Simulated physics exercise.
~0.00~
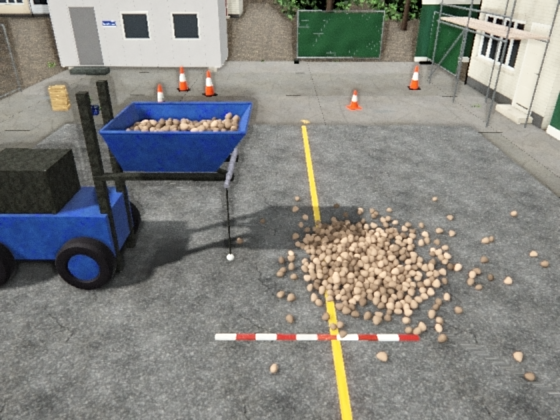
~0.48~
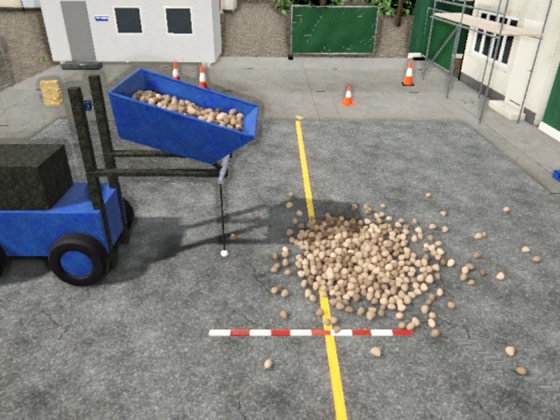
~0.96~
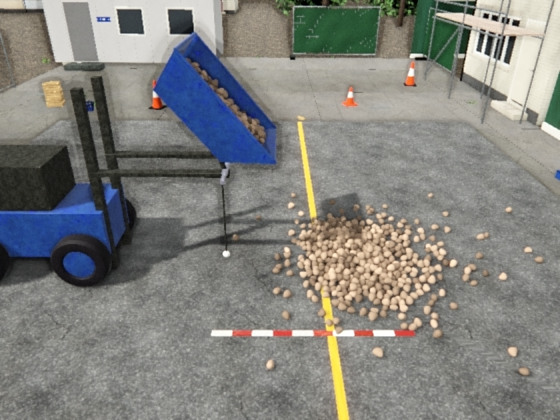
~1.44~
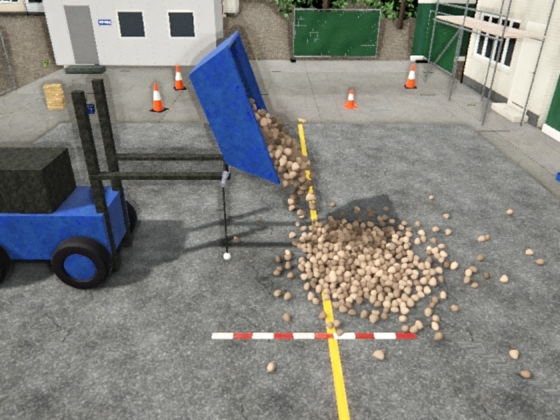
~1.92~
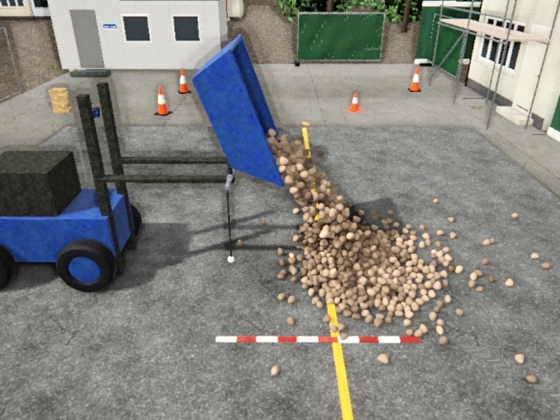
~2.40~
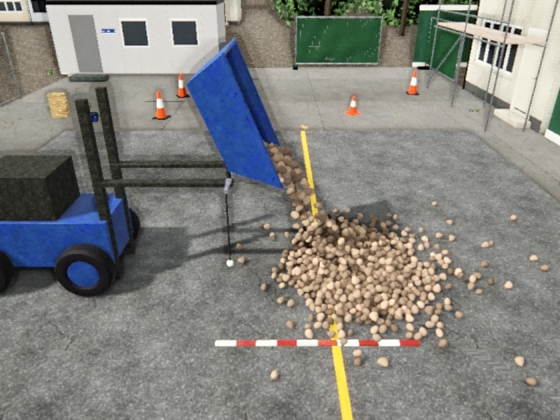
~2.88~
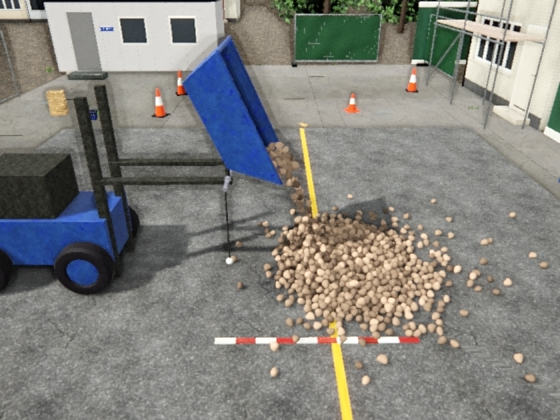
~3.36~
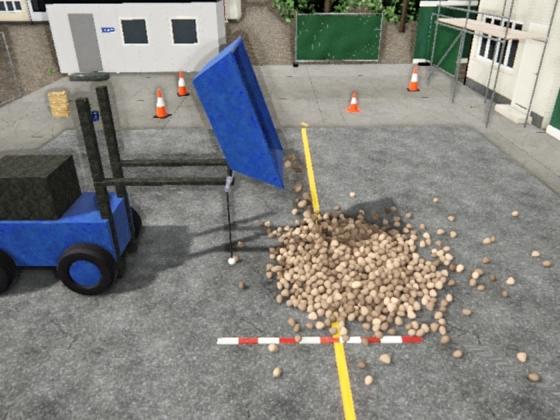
In a paved yard, a blue skip tips right and empties its stones onto a loose pile.
